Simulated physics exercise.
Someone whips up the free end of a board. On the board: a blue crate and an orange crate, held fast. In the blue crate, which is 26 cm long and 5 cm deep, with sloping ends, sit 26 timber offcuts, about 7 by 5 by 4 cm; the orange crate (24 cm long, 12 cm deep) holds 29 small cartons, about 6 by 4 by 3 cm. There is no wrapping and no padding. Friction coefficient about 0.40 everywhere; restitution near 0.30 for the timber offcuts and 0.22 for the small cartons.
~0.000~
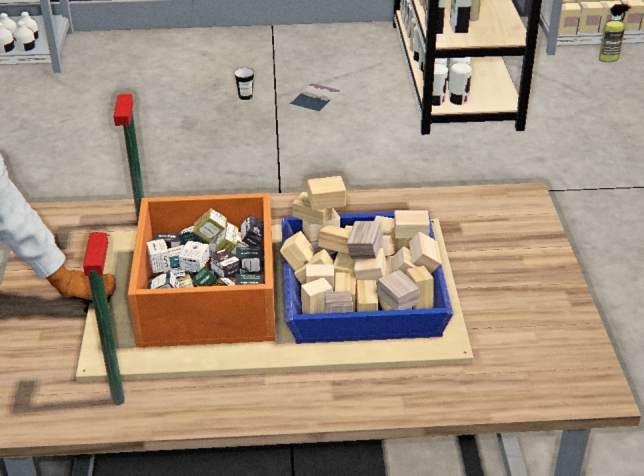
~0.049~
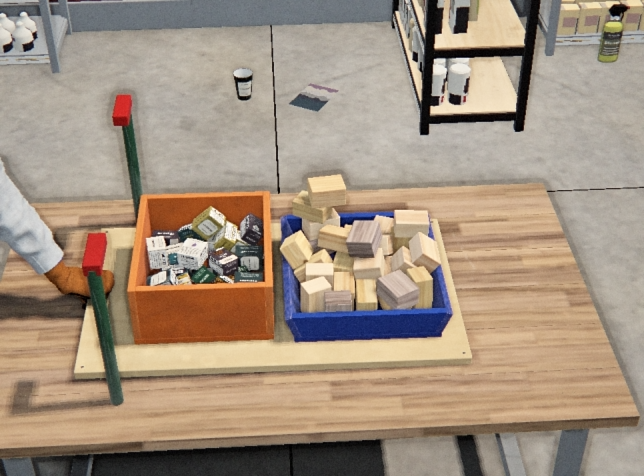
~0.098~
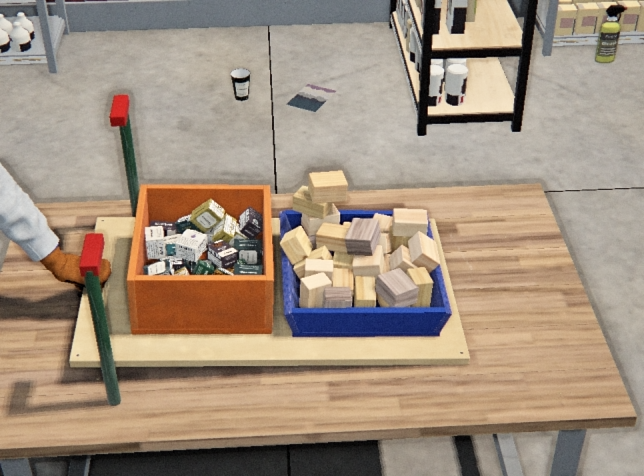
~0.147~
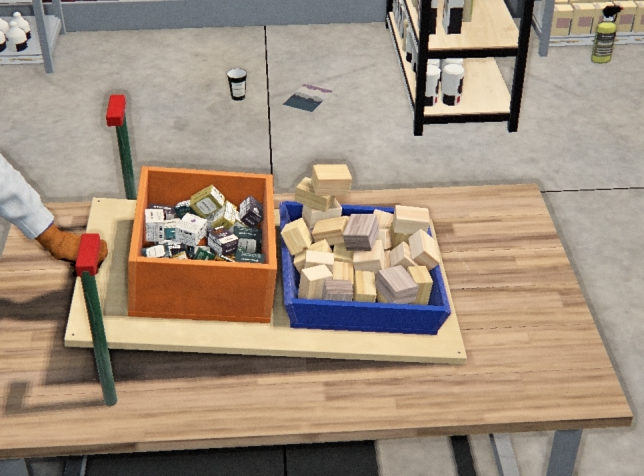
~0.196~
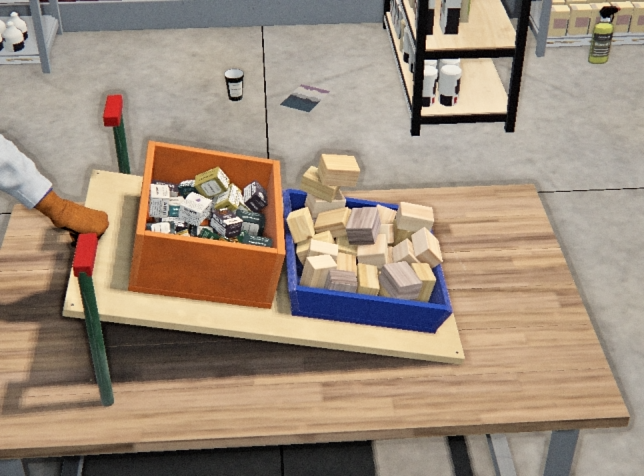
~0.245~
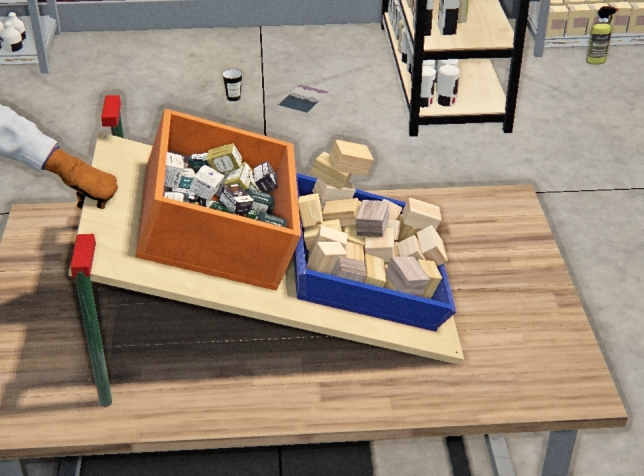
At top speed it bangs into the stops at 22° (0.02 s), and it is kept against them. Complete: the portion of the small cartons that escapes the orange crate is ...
More than one sixth.
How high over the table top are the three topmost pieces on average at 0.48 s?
40 cm.
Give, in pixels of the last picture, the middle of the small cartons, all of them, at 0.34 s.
Middle: About (244, 162) px.
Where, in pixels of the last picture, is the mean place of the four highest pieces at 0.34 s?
Looks like somewhere near (215, 146).
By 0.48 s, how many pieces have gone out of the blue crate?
At that moment the blue crate count out stands near 1.
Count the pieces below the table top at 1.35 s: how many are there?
About 0.
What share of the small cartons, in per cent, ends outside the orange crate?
I'd put it at around 30 percent of them.
After 0.34 s, tilt 22°; the blue crate has all 26 and the orange crate has all 29.
After 0.48 s, tilt 22°; the blue crate is down by 1 of 26 and the orange crate is down by 4 of 29.
After 0.74 s, tilt 22°; the blue crate is down by 5 of 26 and the orange crate is down by 8 of 29.
Outcome (at 1.35 s), the blue crate is down by 6 of 26 and the orange crate is down by 8 of 29. Asked share, 8 of 29, 28 per cent.
